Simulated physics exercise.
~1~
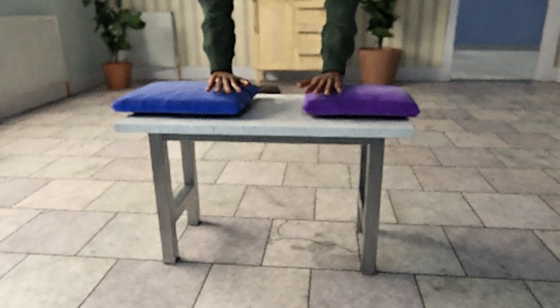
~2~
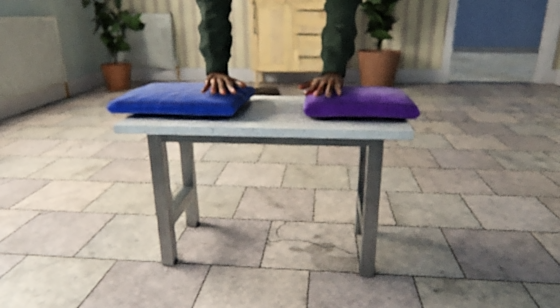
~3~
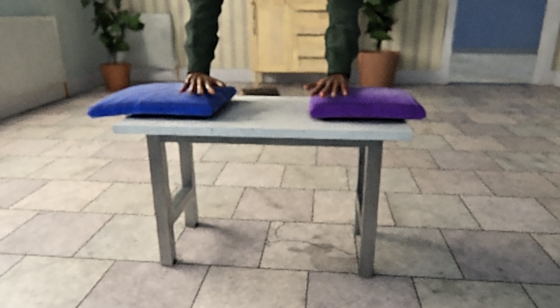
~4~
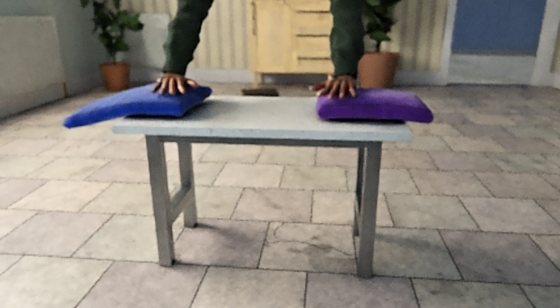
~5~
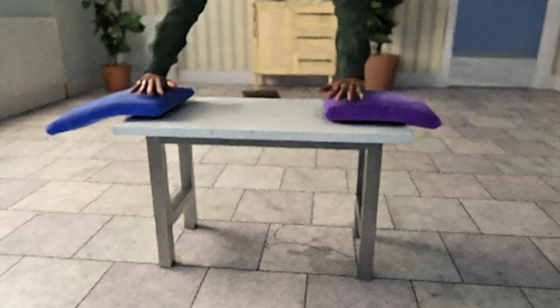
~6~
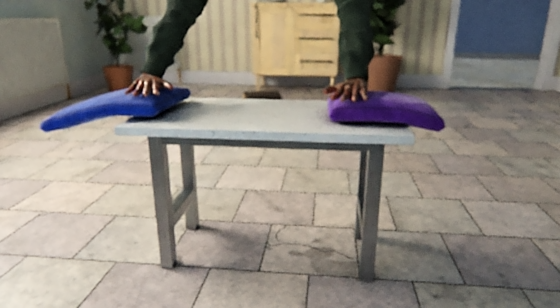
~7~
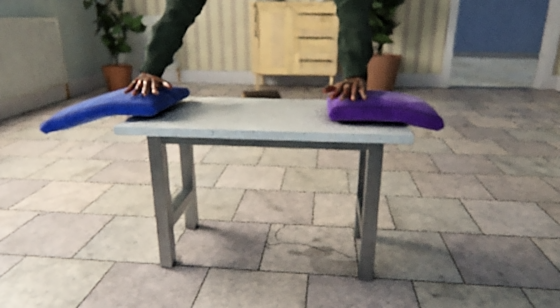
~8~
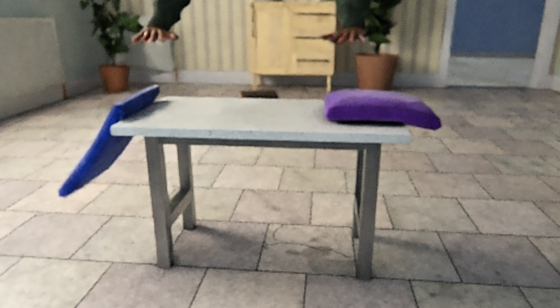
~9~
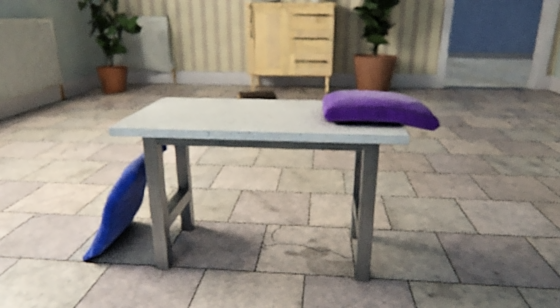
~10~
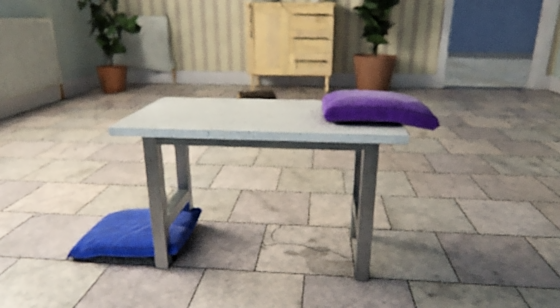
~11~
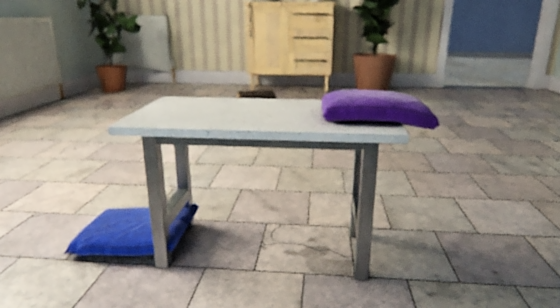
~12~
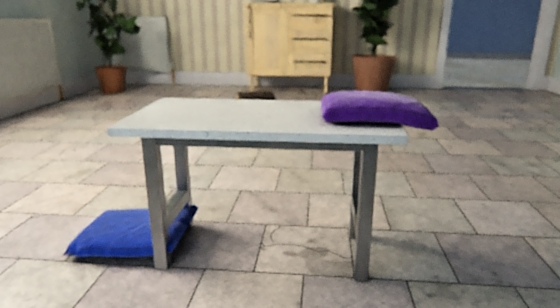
A blue cushion-like bundle tipped off the left end of a low table and landed on the floor after two hands slid it and a purple one outward and lifted away, while the purple one stayed put, jutting over the right end.
